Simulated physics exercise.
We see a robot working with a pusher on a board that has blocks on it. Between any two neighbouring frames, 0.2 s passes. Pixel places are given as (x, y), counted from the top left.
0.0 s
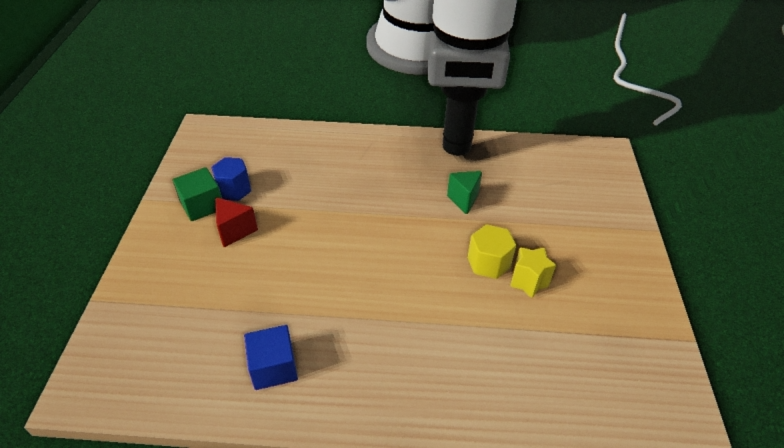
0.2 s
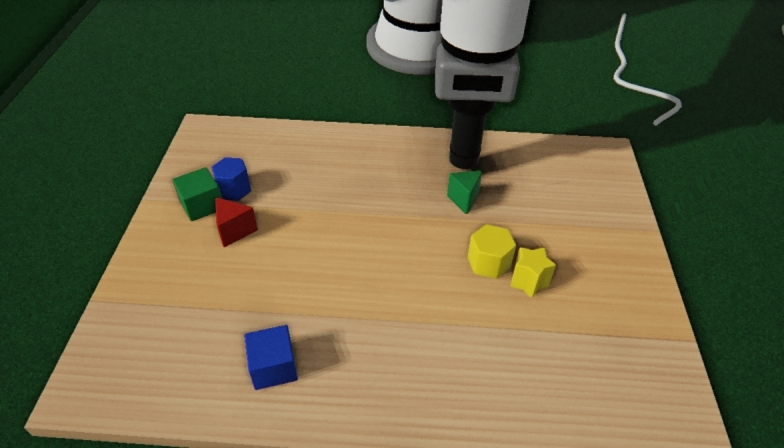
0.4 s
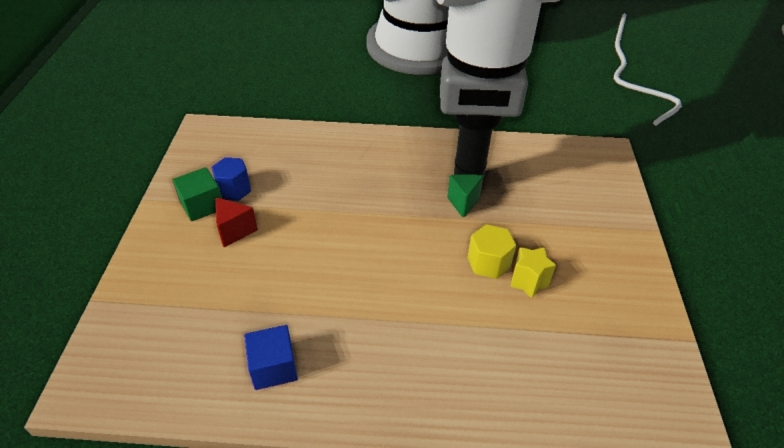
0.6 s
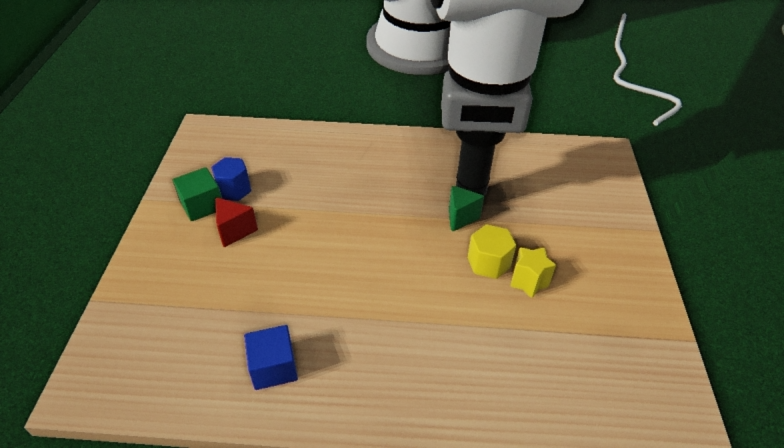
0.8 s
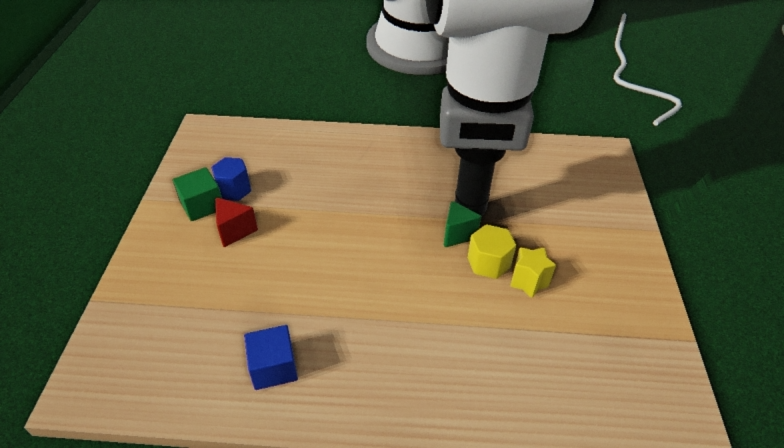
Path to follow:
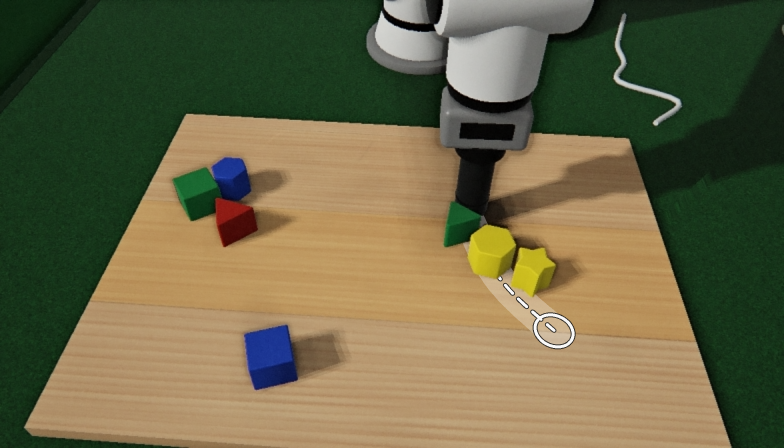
On a wooden board, a robot arm nudges a green triangular block toward the viewer.
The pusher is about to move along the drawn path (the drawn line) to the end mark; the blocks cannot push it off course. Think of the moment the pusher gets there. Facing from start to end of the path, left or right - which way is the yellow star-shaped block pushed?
Well, taking the path from its start to its end as straight ahead, the yellow star-shaped block moves to the left.
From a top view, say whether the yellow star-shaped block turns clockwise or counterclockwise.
Counterclockwise from above.
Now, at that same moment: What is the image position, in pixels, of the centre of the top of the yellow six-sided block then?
Around (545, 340).
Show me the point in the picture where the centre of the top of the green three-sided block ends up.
The centre of its top face lies at (458, 231).
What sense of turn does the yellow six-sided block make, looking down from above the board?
It rotates clockwise.
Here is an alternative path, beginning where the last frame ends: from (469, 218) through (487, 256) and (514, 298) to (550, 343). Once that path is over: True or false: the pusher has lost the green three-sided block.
That is true.
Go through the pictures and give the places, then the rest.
Pusher tip (457, 147); block tops, green three-sided block (467, 178); yellow six-sided block (494, 240); yellow star-shaped block (535, 259), in the first frame.
Pusher (464, 161); blocks unchanged, in the second frame.
Pusher (469, 175); green three-sided block (467, 181), in the third frame.
Pusher (471, 191); green three-sided block (464, 196), in the fourth frame.
Pusher (470, 207); green three-sided block (460, 214); yellow six-sided block (494, 240); yellow star-shaped block (535, 259), in the fifth frame.
Path on the board, from (469, 218) via (485, 255) and (512, 293), ending at (554, 331).
What follows on the original path. One third of the way, pusher (488, 245); green three-sided block (458, 231), turned 35° clockwise; yellow six-sided block (505, 264); yellow star-shaped block (544, 265), turned 20° anticlockwise.
Two thirds of the way, pusher (517, 284); green three-sided block (458, 231), turned 35° clockwise; yellow six-sided block (529, 308), turned 20° clockwise; yellow star-shaped block (559, 273), turned 65° anticlockwise.
At the end, pusher (558, 320); green three-sided block (458, 231), turned 35° clockwise; yellow six-sided block (545, 340), turned 85° clockwise; yellow star-shaped block (574, 282), turned 140° anticlockwise.
